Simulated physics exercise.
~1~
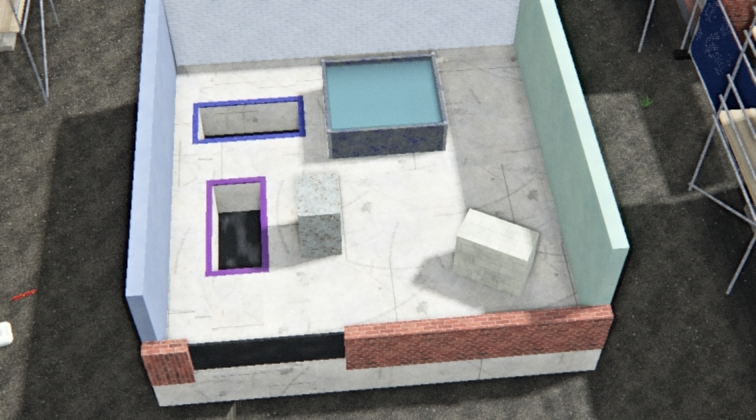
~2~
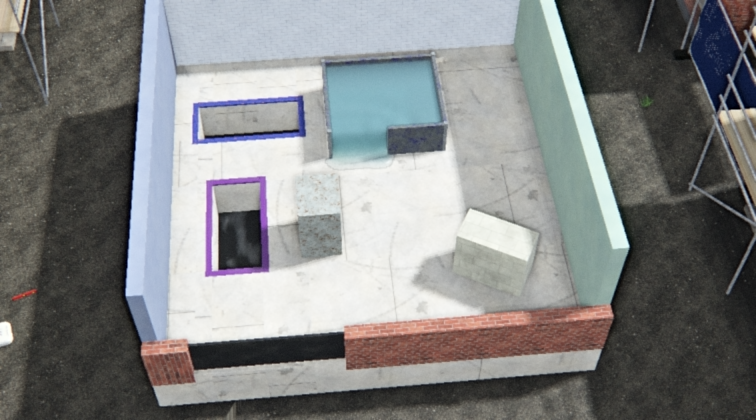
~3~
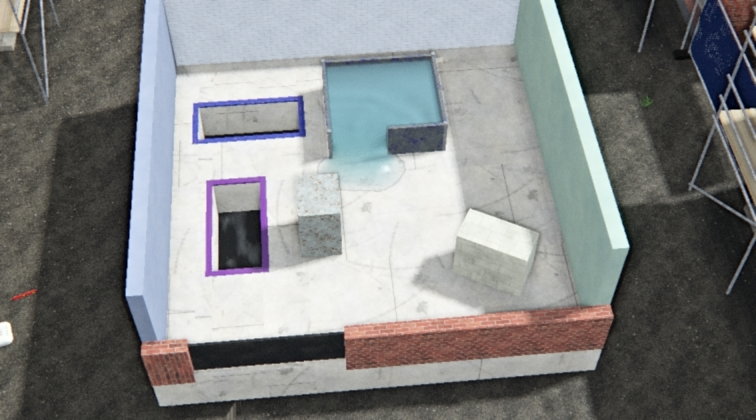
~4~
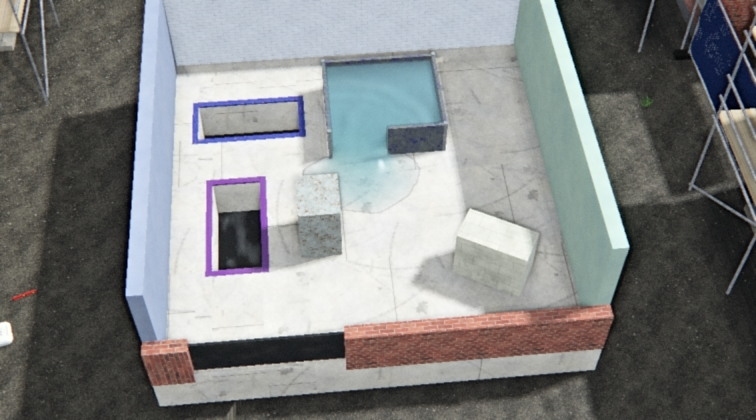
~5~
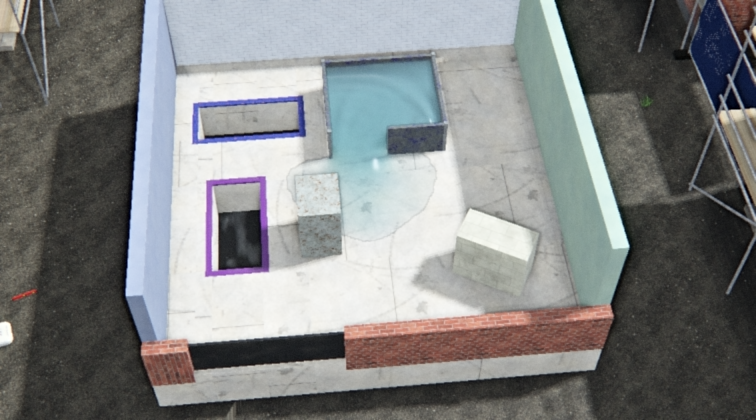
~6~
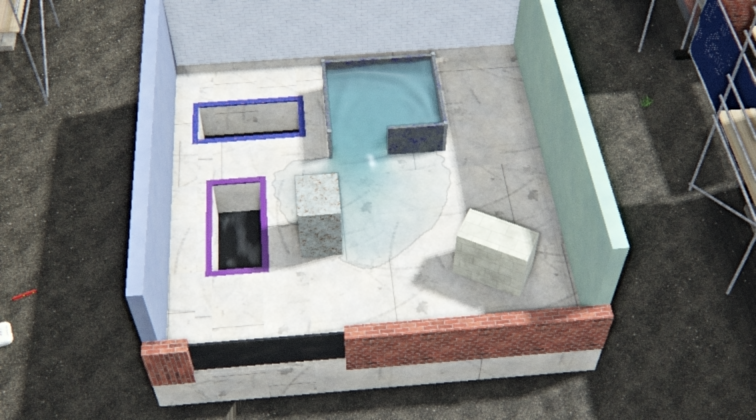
Water poured out of a gap in the front wall of the open tank and spread across the pale floor in a widening puddle, reaching around the speckled block and toward the viewer.
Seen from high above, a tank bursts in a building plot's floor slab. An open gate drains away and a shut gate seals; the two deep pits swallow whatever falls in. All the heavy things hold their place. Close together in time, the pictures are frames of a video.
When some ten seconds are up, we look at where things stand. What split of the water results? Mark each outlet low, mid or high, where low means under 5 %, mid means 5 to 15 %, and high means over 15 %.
Marks - gate: Low, purple pit: High, blue pit: Low.
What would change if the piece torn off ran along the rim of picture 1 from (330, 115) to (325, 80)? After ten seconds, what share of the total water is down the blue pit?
Blue: 65 %.
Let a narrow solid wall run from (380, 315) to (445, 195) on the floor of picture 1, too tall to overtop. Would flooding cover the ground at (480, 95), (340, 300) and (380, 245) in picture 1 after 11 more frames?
In order: Dry; wet; wet.
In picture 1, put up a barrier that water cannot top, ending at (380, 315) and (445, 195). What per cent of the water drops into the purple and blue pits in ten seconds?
Estimated shares: Purple 40 percent, blue 4 percent.
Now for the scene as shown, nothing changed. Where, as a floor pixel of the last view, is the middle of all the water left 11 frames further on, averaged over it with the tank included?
Close to (381, 175).
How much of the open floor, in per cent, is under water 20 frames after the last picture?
That works out at 45 %.
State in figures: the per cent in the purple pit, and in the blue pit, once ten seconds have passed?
Estimated: 32 per cent and 2 per cent respectively.
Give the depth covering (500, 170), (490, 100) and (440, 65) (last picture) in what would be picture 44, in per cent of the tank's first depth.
The depth comes out near 6, 0 and 0 per cent.
A moment on, water covers 25 % of the floor; the gate 0 %, the purple pit 1 %, the blue pit 0 %.
Next, water covers 30 % of the floor; the gate 0 %, the purple pit 7 %, the blue pit 0 %.
Then, water covers 45 % of the floor; the gate 0 %, the purple pit 13 %, the blue pit 0 %.
Later, water covers 60 % of the floor; the gate 0 %, the purple pit 21 %, the blue pit 0 %.
In the end, water covers 80 % of the floor; the gate 0 %, the purple pit 31 %, the blue pit 1 %.
